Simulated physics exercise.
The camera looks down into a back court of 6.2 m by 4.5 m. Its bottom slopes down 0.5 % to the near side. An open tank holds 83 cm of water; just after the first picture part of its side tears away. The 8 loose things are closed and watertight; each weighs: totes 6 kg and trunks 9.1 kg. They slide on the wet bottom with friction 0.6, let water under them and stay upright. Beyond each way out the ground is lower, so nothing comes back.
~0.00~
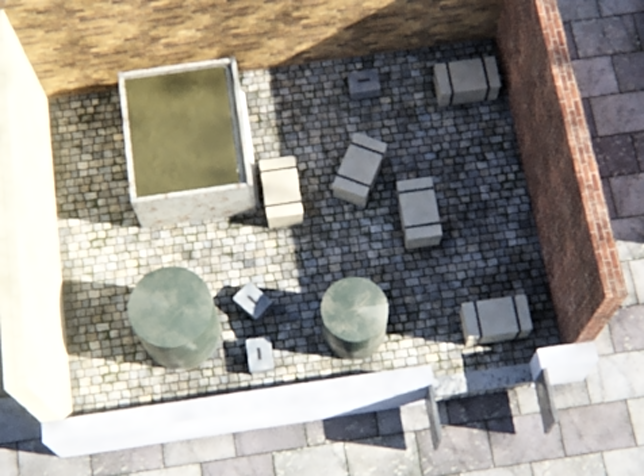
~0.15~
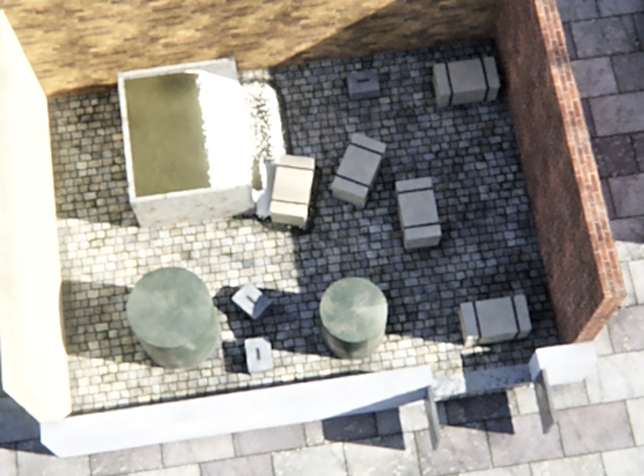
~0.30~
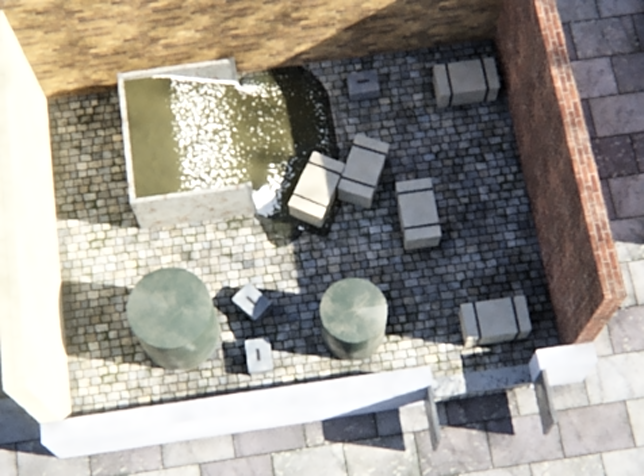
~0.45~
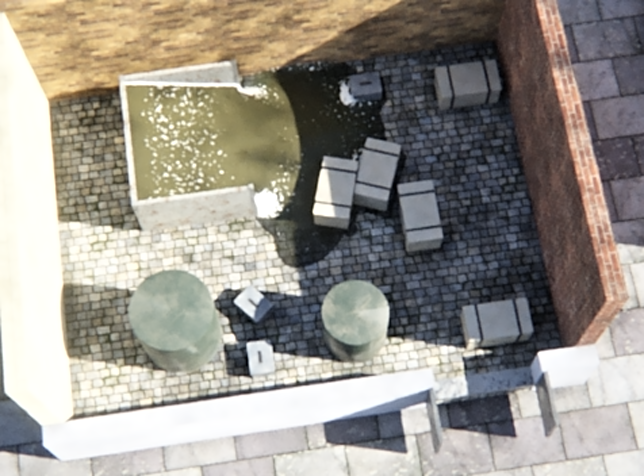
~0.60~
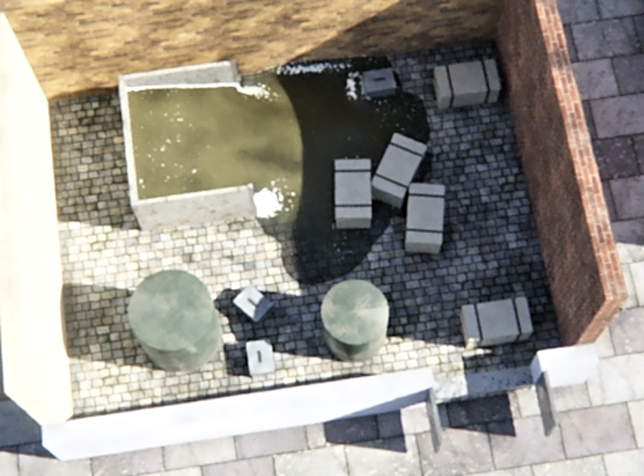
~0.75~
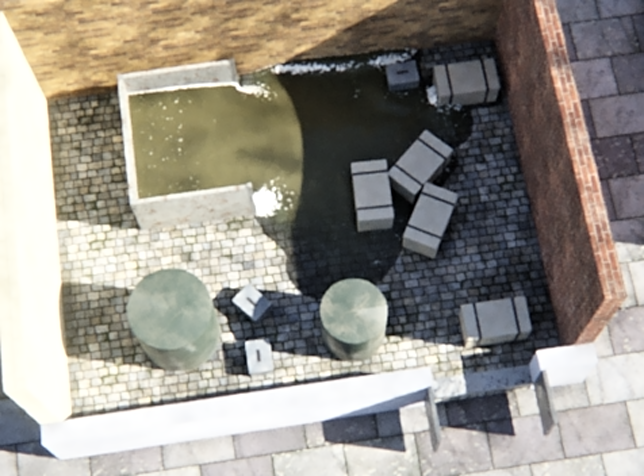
Murky water pouring from the open right side of a tank, spreading across a cobbled courtyard and pushing pale trunks rightward.
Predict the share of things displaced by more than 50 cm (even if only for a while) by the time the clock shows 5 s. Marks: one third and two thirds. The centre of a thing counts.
Share: At least two thirds.
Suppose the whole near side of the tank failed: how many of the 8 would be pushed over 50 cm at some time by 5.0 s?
In that case 5 of them.
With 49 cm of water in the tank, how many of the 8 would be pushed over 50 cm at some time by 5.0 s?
In that case 6 of them.
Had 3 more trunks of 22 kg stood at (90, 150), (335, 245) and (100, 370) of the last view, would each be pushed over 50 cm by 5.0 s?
In that order: Short of it, over, less.
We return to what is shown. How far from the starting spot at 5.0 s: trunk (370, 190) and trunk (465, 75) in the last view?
In that order: 300 cm, 300 cm.
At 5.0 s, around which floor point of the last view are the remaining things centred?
At about (374, 320).
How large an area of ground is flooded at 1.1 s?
About 13 m2.
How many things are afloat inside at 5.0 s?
I count 4.
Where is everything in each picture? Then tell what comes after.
The first picture shows a trunk at (281, 186), on the bottom; a trunk at (360, 164) rests on the ground; 2.4 m2 under water; 0 of 8 have shifted.
The second picture shows a trunk at (292, 185) rests on the ground, 16 cm from its start; a trunk at (359, 165), on the bottom; water covers 3.4 m2; 1 of 8 have shifted.
The third picture shows a trunk at (317, 184) rests on the ground, 48 cm from its start; a trunk at (364, 166), on the bottom, 6 cm from its start; 4.9 m2 under water; 2 of 8 have shifted.
The fourth picture shows a trunk at (336, 187), on the bottom, 70 cm from its start; a trunk at (377, 169) rests on the ground, 21 cm from its start; 6.3 m2 under water; 2 of 8 have shifted.
The fifth picture shows a trunk at (353, 188), on the bottom, 92 cm from its start; a trunk at (399, 165) rests on the ground, 49 cm from its start; water covers 7.9 m2; 4 of 8 have shifted.
The sixth picture shows a trunk at (372, 190), on the bottom, 118 cm from its start; a trunk at (420, 162) rests on the ground, 78 cm from its start; water covers 9.7 m2; 4 of 8 have shifted.
After 1.1 s 4 of 8 are over 50 cm from their spots; 2 afloat.
After 2.2 s 5 of 8 are over 50 cm from their spots; 5 afloat.
After 3.5 s 6 of 8 are over 50 cm from their spots; 5 afloat.
After 5.0 s 7 of 8 are over 50 cm from their spots, and 7 have been at some point; 4 afloat.
